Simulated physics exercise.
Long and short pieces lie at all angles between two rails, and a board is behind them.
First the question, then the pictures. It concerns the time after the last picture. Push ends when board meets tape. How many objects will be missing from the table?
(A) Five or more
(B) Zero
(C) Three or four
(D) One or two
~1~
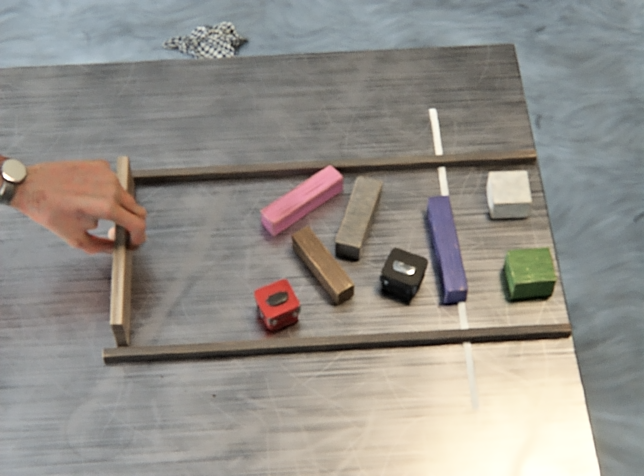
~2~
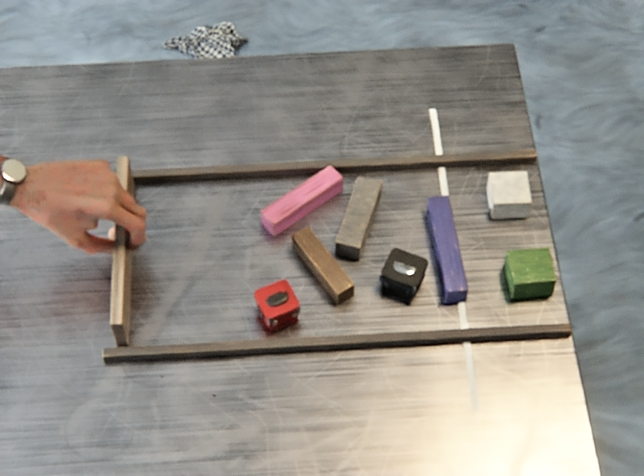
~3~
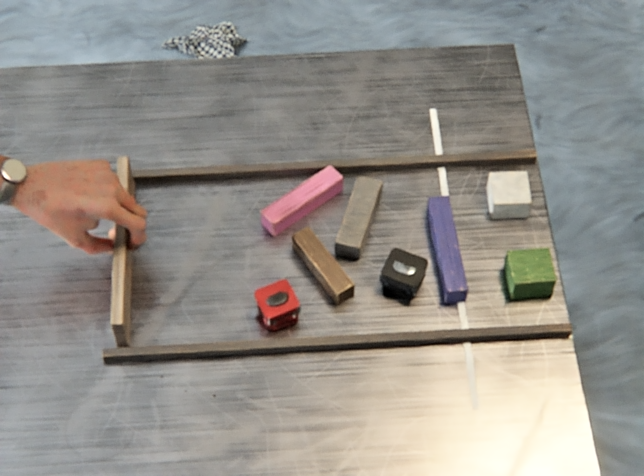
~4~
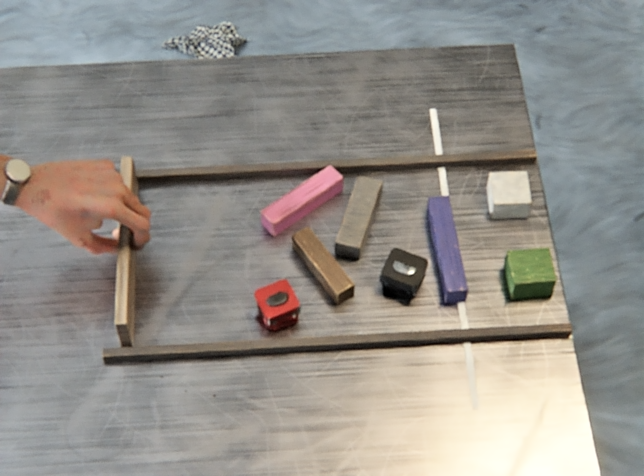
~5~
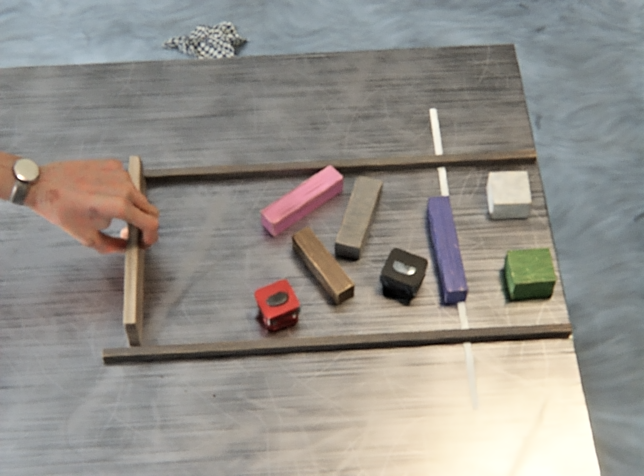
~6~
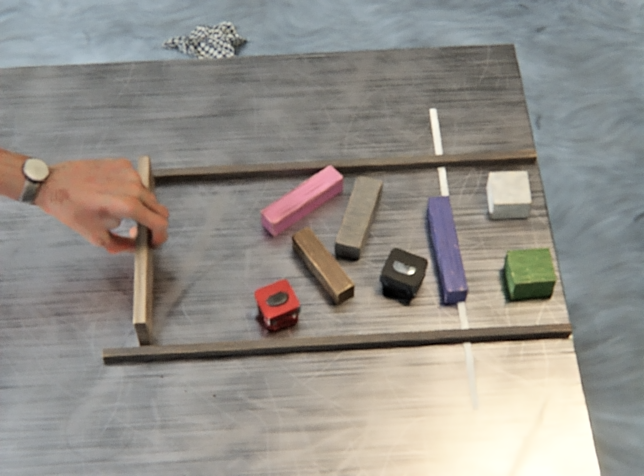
One or two.
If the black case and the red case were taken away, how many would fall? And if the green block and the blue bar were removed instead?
0, then 0.
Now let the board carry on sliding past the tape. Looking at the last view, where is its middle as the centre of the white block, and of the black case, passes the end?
The middle sits near (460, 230) for the first and near (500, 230) for the other.
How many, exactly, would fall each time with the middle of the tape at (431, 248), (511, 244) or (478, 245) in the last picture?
Try 1: 1; try 2: 4; try 3: 3.
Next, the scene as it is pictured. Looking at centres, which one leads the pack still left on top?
Answer - the white block.
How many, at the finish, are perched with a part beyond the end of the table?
My count gives 2.
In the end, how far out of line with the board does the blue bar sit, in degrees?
Roughly 15°.
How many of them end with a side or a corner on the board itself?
My count gives 3.
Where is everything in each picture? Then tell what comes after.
Green block (530, 273); white block (509, 195); blue bar (447, 248); board (123, 250); tape (453, 247), in the first frame.
White block (509, 195); board (123, 250), in the second frame.
Blue bar (447, 249); grey bar (359, 217), in the third frame.
Green block (530, 273); red case (277, 306), in the fourth frame.
White block (509, 195); brown bar (323, 265), in the fifth frame.
Green block (530, 273); white block (509, 195); blue bar (447, 249); board (144, 249); tape (453, 247), in the sixth frame.
Early on, none off yet; green block at rest near (530, 273); white block at rest near (509, 195); blue bar at rest near (447, 249).
Finally, the number that fall off is one or two; lost, green block.
